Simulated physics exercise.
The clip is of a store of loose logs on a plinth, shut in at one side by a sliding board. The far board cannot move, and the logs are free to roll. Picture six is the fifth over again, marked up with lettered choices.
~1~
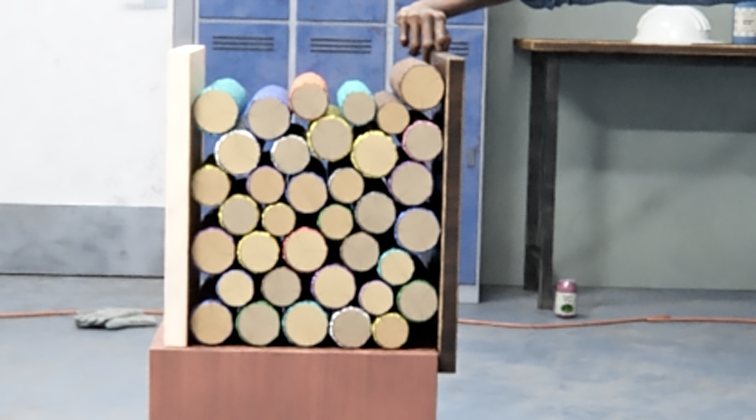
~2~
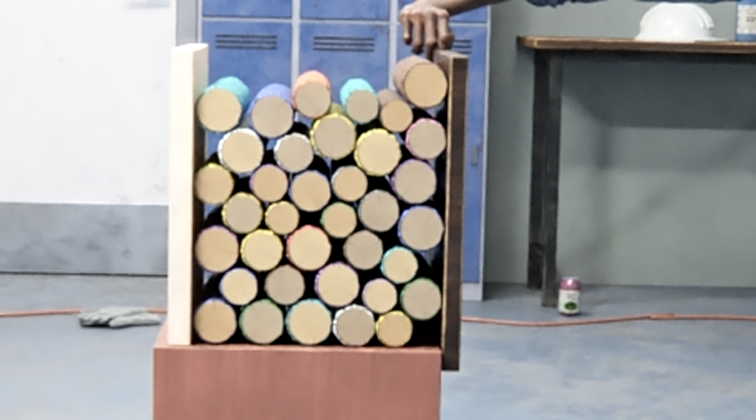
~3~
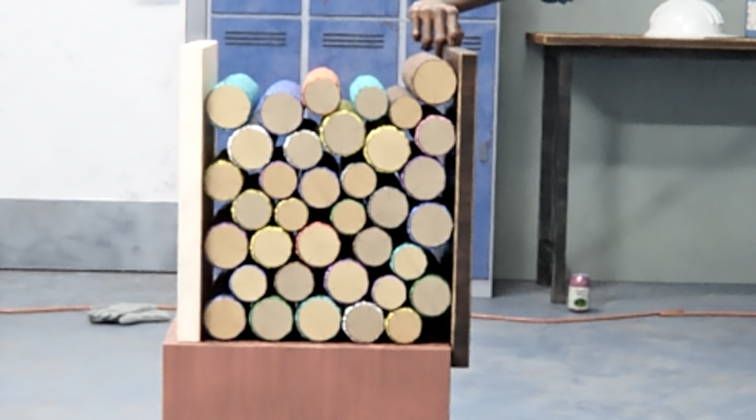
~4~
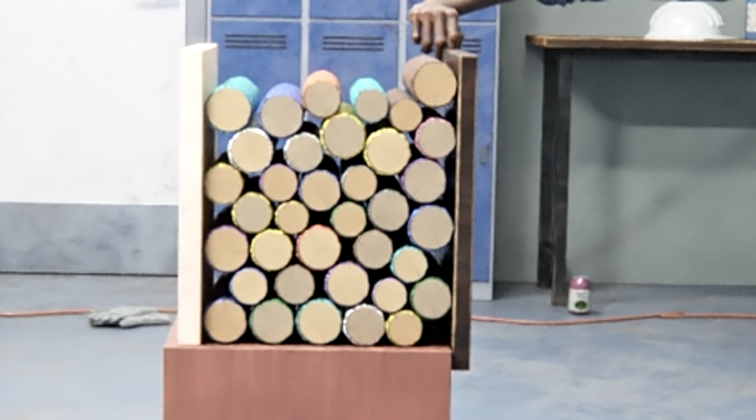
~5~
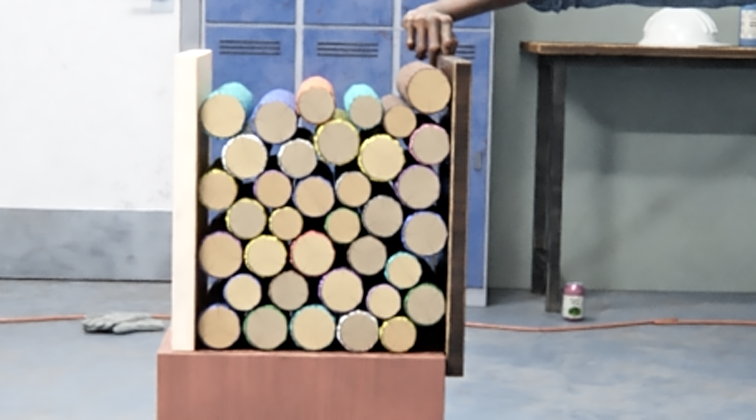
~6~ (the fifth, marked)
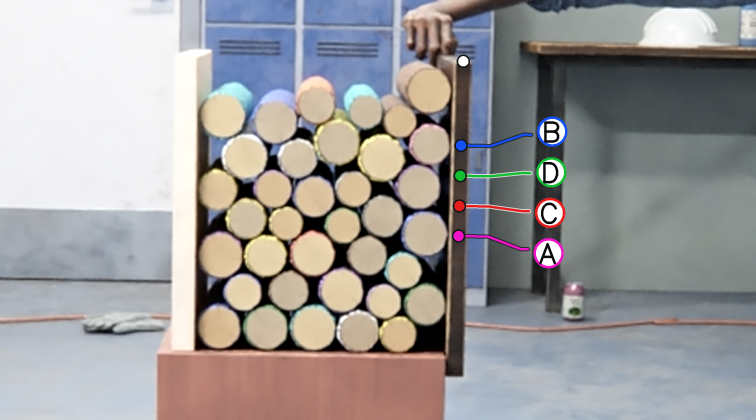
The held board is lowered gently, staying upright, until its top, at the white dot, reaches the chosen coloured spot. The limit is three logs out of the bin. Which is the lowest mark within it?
Stop at C.
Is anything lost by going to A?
At A: Yes.
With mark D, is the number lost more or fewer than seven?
Fewer than seven.
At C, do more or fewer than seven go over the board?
Fewer than seven.
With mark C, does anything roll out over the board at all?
Yes, at C.
On the copy, A at (458, 236); B at (461, 146); C at (459, 206); D at (460, 176); the white dot at (463, 61).
On C. First, top of the board (452, 127).
Then, top of the board (450, 202).
Finally, top of the board (450, 205), three out over the board.
By contrast, A more than three out over the board; B one out over the board; D three out over the board.
